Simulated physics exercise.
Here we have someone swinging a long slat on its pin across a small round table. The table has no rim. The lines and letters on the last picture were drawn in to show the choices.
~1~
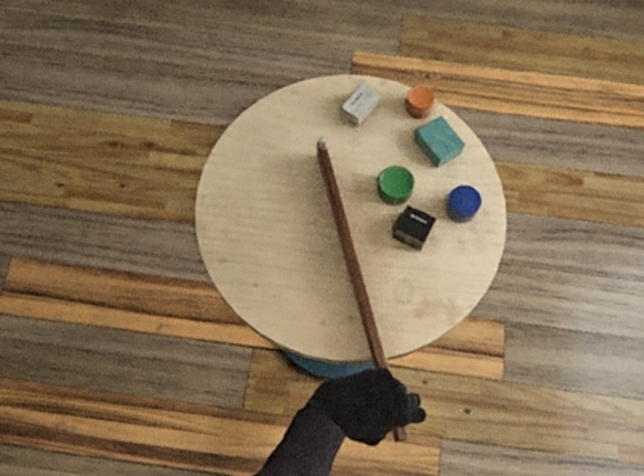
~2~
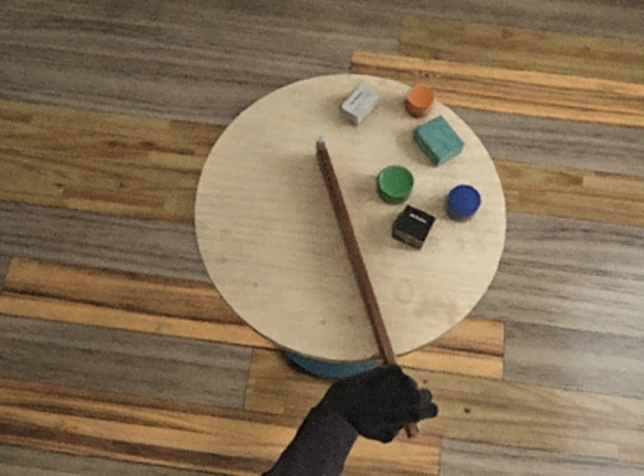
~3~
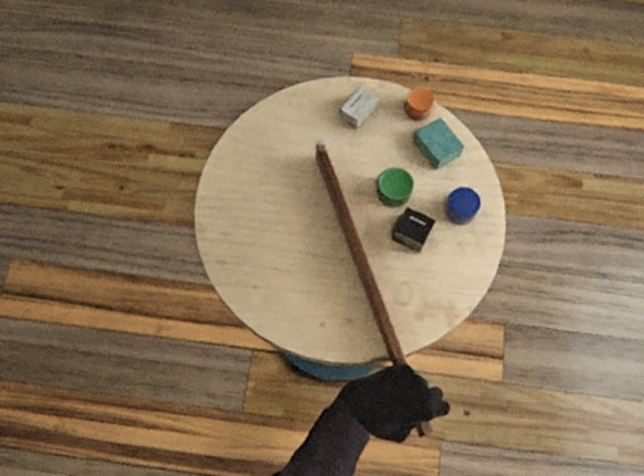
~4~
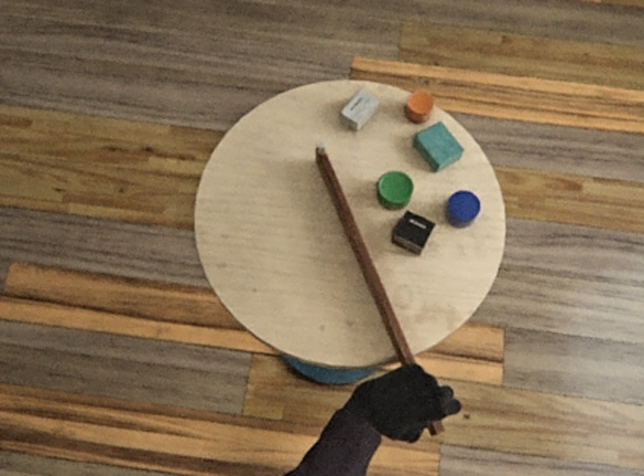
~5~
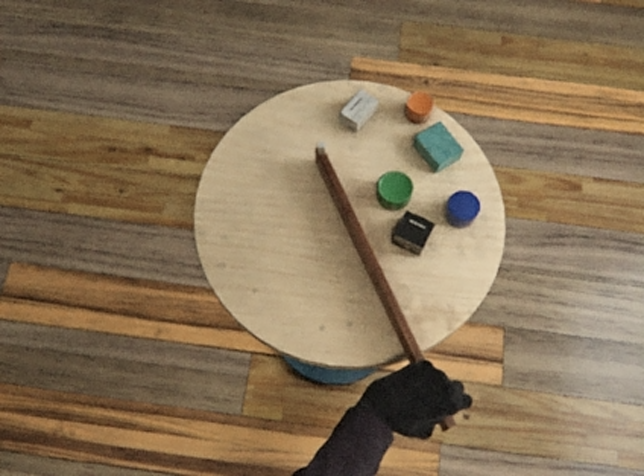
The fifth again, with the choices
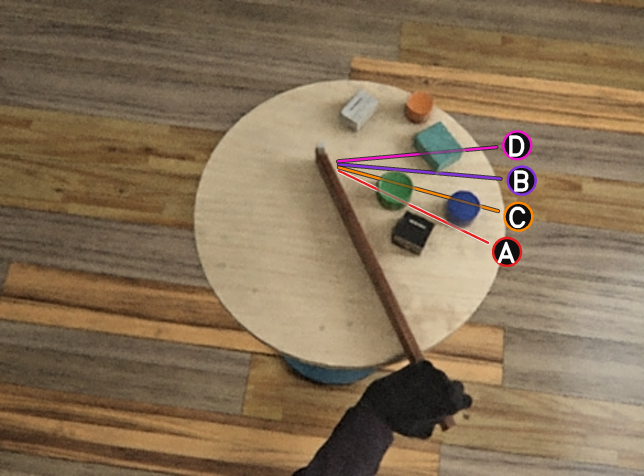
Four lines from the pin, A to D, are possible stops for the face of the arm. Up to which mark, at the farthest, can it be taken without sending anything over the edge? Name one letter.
The farthest safe stop is B.
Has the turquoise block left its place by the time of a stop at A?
No.
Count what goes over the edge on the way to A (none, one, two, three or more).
In all, none.
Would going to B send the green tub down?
No.
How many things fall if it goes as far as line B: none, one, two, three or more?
By then, none.
On the marked copy, A at (412, 206); B at (420, 171); C at (417, 189); D at (418, 154).
Taking B. A third of the way, arm (393, 214); black packet (424, 226); orange jar (419, 108).
Two thirds of the way, arm (413, 185); blue pot (475, 197); black packet (441, 186).
When it is over, arm (418, 161); blue pot (483, 158); orange jar (416, 98); nothing has fallen.
As for the rest, A is safe but short; C is safe but short; D drops the orange jar, turquoise block and blue pot.
